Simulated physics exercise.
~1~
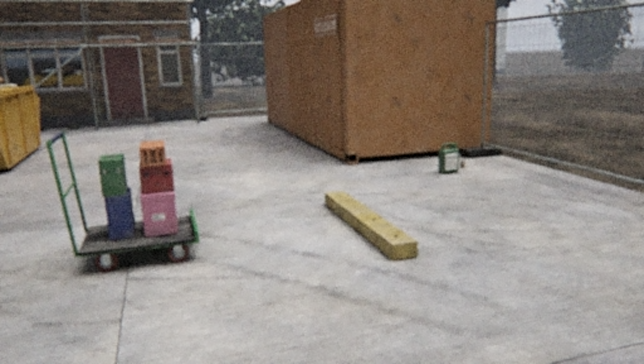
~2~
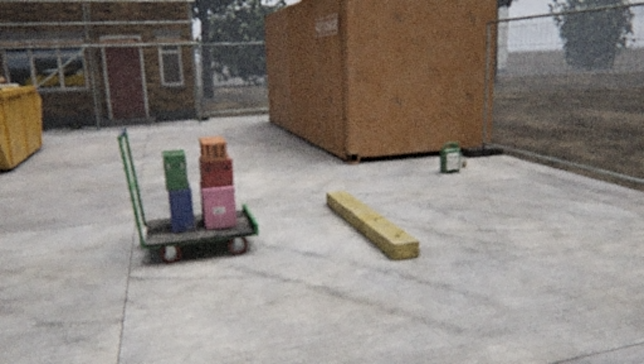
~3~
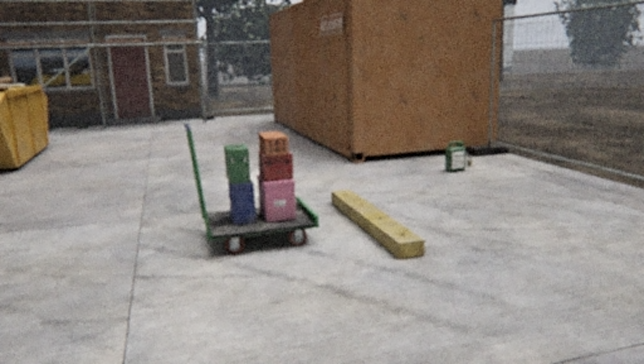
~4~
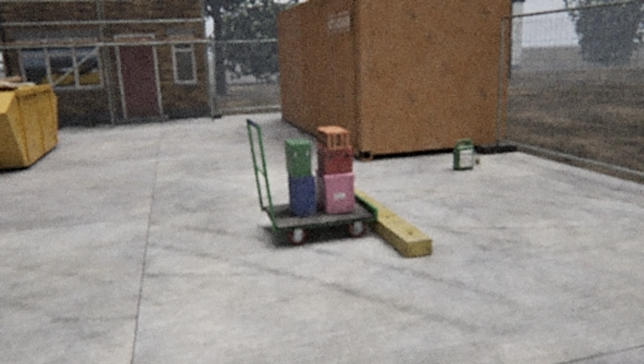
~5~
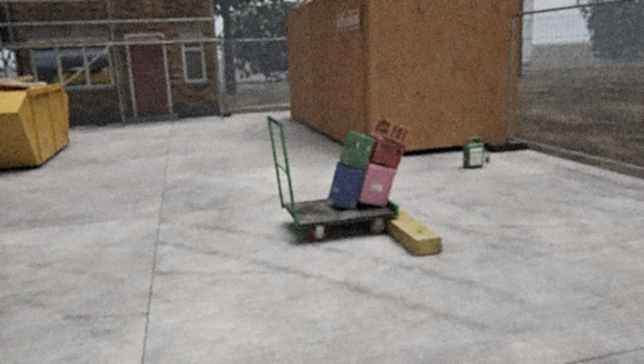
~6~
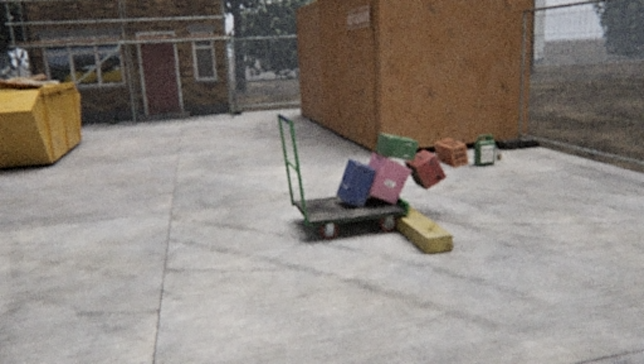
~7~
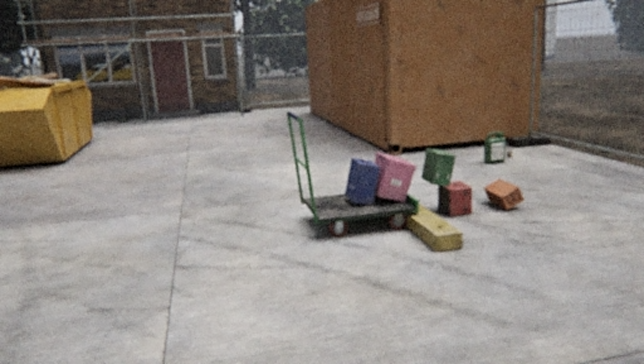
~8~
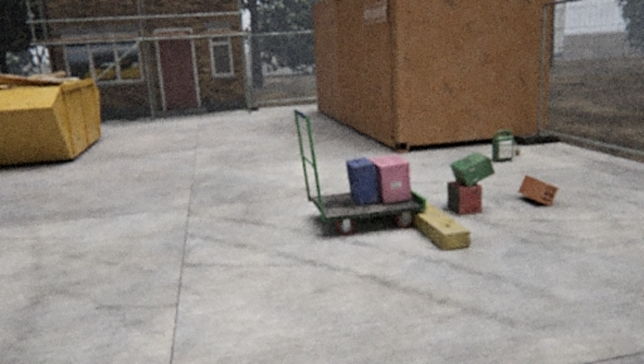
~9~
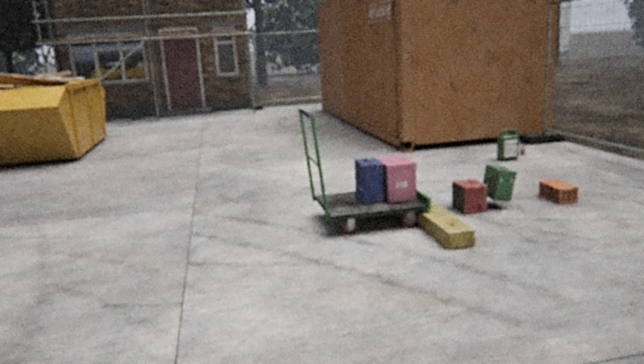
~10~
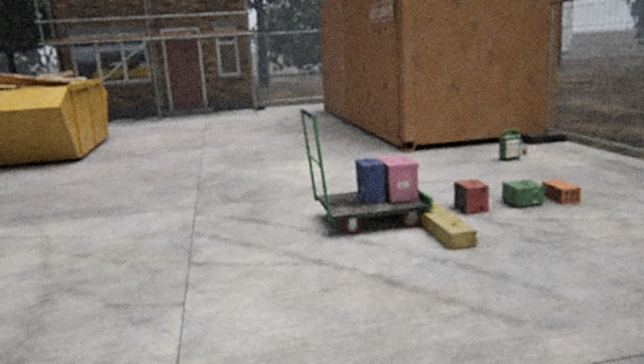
In a fenced concrete yard, a flat cart stacked with coloured boxes rolled right and stopped against a yellow beam; the stack tipped forward, and the red, green and orange boxes tumbled onto the ground beyond, while the blue and pink ones settled upright on the deck.
